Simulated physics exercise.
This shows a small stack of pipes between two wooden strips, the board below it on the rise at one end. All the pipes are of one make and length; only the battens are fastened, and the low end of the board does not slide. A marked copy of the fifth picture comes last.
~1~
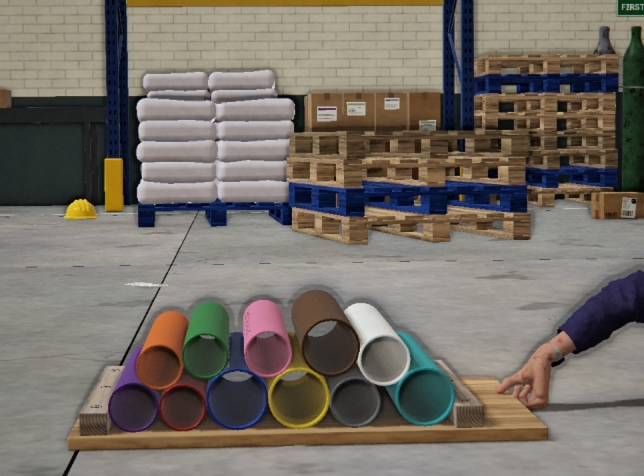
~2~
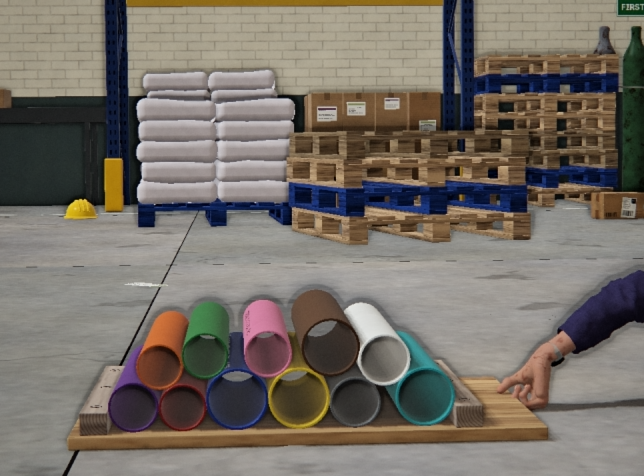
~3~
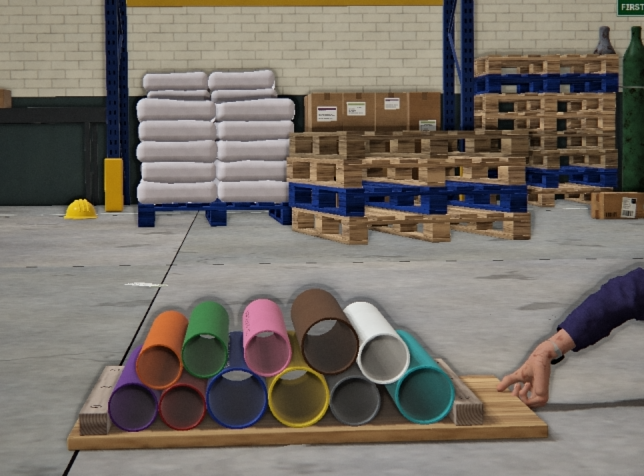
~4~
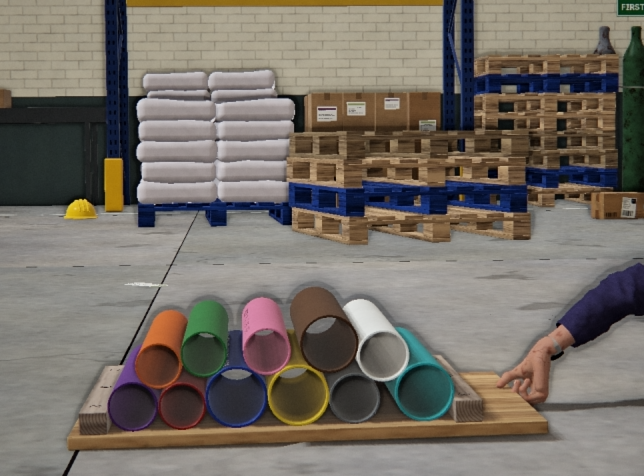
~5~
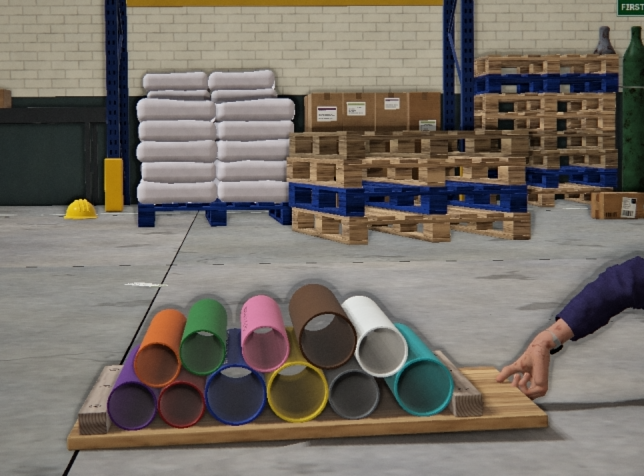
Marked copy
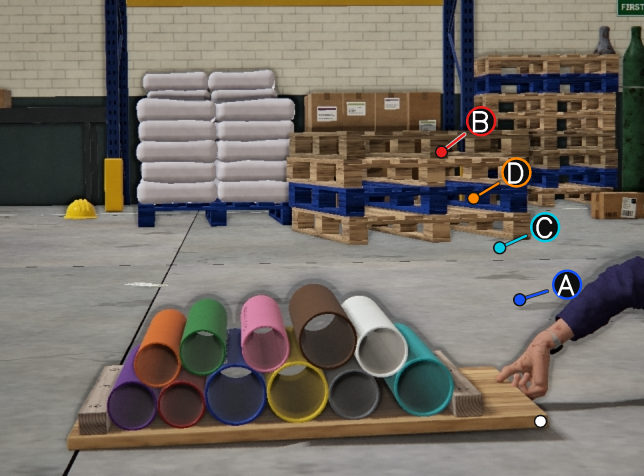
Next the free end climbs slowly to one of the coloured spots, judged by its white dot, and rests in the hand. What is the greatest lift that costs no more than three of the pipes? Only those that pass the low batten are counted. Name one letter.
It can be raised to C.
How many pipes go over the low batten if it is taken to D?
At D the number is five.
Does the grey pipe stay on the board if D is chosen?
The grey pipe: Yes.
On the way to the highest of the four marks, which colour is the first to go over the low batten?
It is the orange one.
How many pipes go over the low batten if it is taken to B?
The count is five.
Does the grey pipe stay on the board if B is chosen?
The grey pipe: Yes.
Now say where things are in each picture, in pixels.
In the first frame, white pipe (384, 360); green pipe (205, 356); pink pipe (268, 354).
In the second frame, pink pipe (268, 354); brown pipe (331, 347).
In the third frame, board (303, 398); grey pipe (355, 401); turquoise pipe (425, 395); green pipe (205, 355).
In the fourth frame, board (303, 396); purple pipe (133, 407); red pipe (182, 406).
In the fifth frame, board (302, 394); purple pipe (132, 405); red pipe (182, 405).
On the marked copy, A at (520, 300); B at (441, 152); C at (500, 248); D at (474, 198); the white dot at (541, 422).
With C. Early on, board at 16°.
Further on, board at 24°.
At the end, board at 24°, two over the low batten (orange, green).
As for the rest, A none over the low batten; B five over the low batten; D five over the low batten.
